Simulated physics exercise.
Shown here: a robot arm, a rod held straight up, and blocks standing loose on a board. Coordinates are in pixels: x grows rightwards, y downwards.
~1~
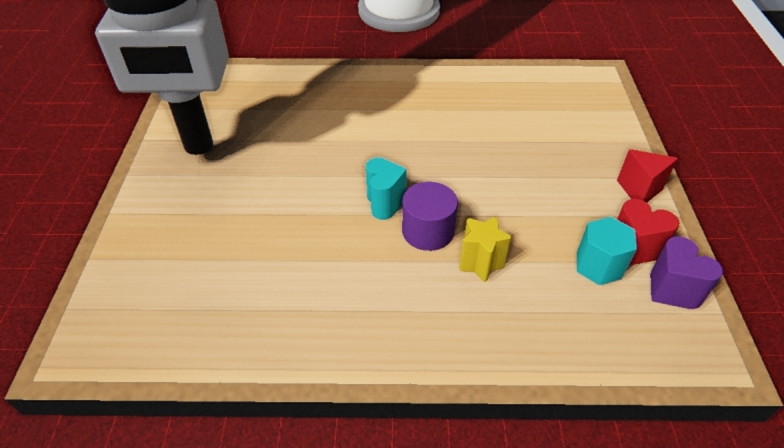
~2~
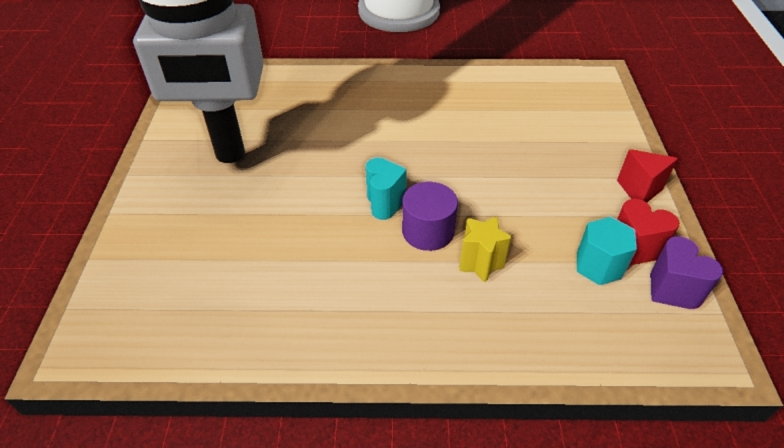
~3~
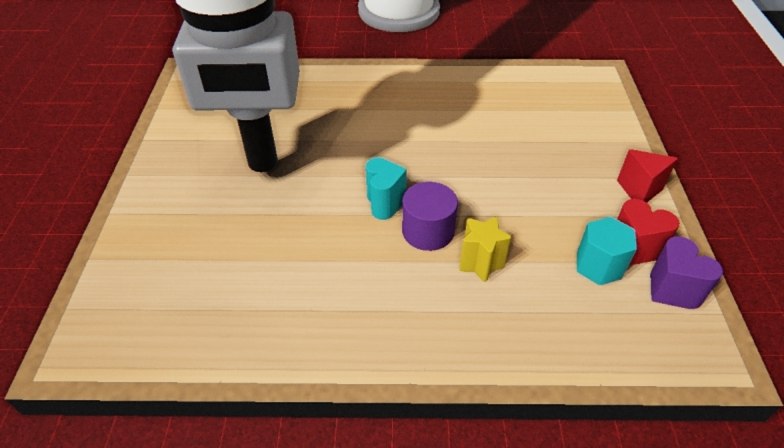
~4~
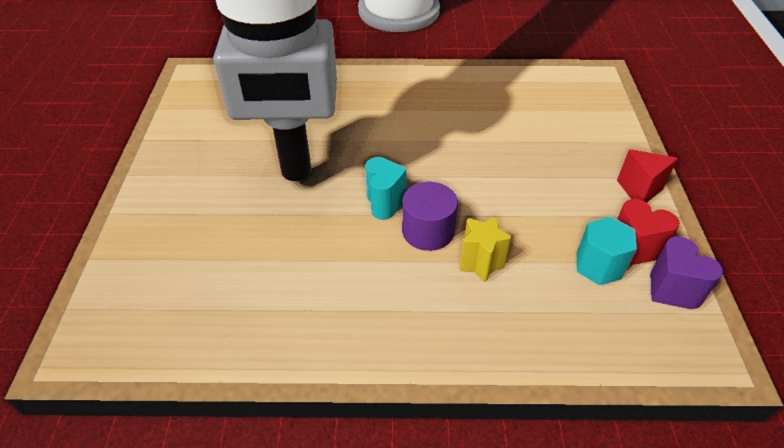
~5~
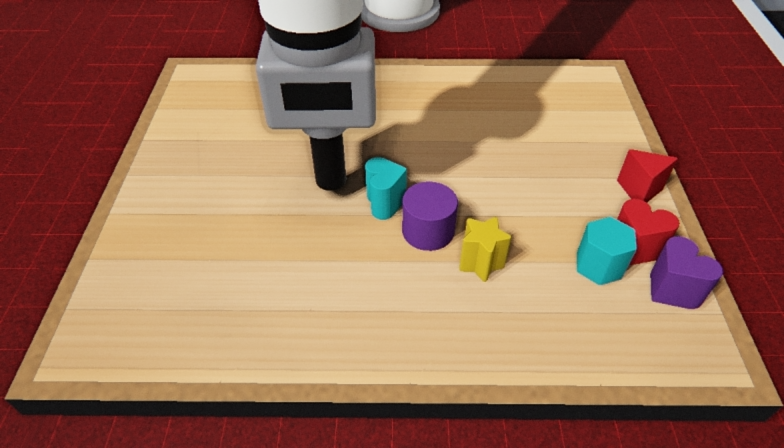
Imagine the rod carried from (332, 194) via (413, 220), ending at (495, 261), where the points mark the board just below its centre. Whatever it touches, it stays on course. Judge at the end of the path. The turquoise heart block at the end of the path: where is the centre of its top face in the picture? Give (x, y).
Expect it around (450, 178).
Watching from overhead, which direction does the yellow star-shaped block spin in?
It goes clockwise.
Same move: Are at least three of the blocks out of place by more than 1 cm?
That would be a yes.
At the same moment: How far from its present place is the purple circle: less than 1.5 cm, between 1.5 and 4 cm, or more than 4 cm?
Offset: Above 4 cm.
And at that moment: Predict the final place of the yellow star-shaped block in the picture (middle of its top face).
It will end up at (540, 281).
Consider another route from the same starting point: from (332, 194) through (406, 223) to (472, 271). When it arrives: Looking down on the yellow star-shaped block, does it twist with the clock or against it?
Twists clockwise.
On the path given first. One third of the way, rod (388, 198); turquoise heart block (419, 177); purple circle (446, 206).
Two thirds of the way, rod (443, 220); turquoise heart block (450, 178), turned 50° anticlockwise; purple circle (486, 218); yellow star-shaped block (508, 252), turned 15° anticlockwise.
At the end, rod (498, 249); turquoise heart block (450, 178), turned 50° anticlockwise; purple circle (548, 244); yellow star-shaped block (540, 281), turned 25° clockwise; turquoise hexagon unmoved.
